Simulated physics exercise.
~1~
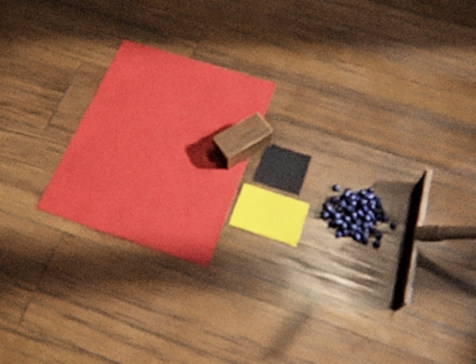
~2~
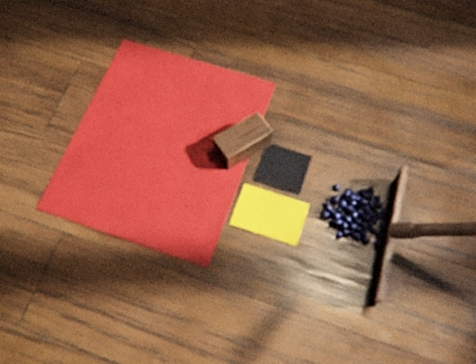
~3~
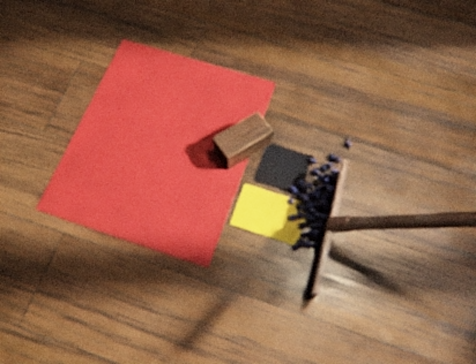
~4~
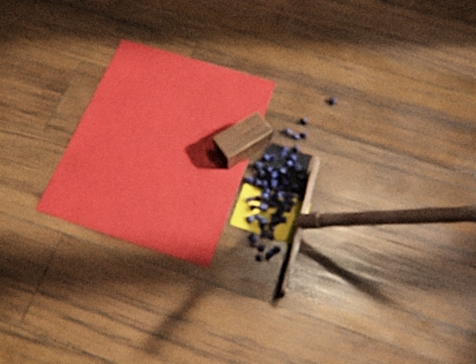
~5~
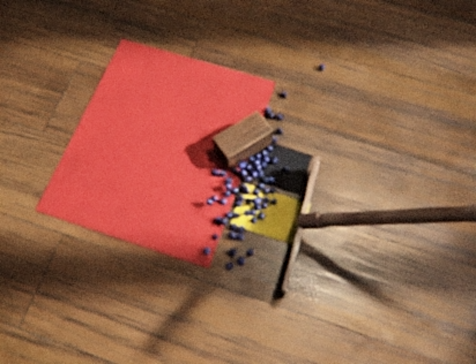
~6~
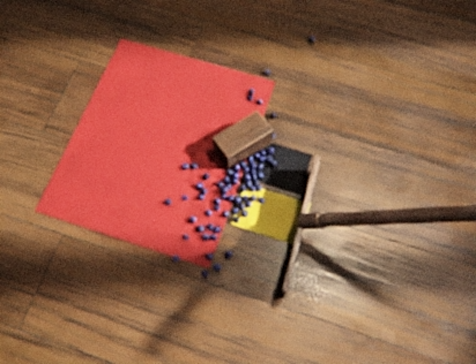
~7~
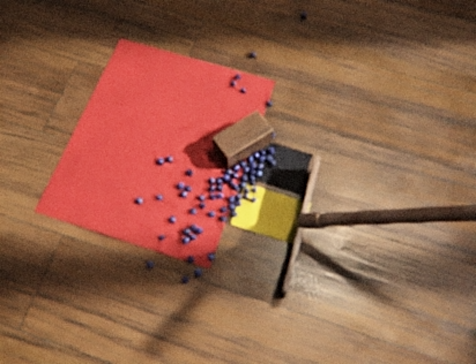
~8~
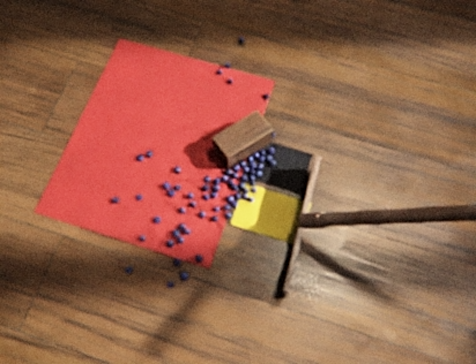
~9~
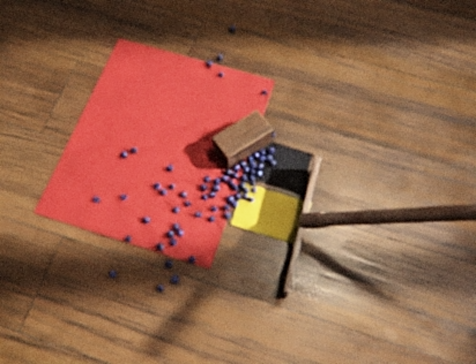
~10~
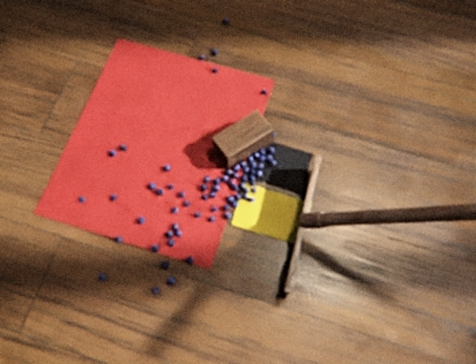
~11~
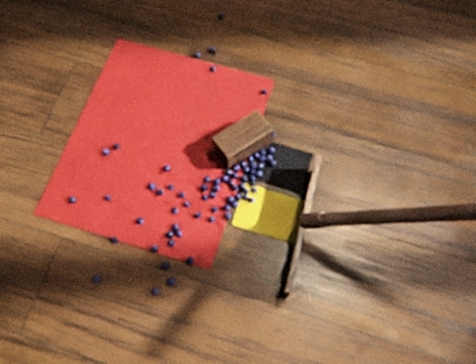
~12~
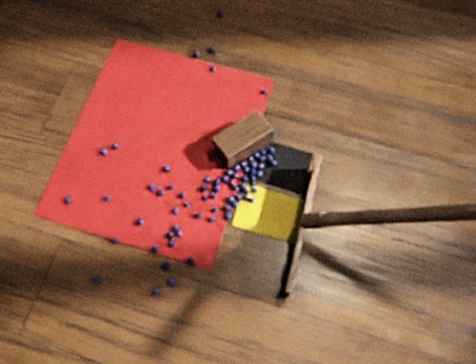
A long-handled squeegee pushes blueberries left past a wooden block, then stops as they scatter and settle mostly on a red mat.
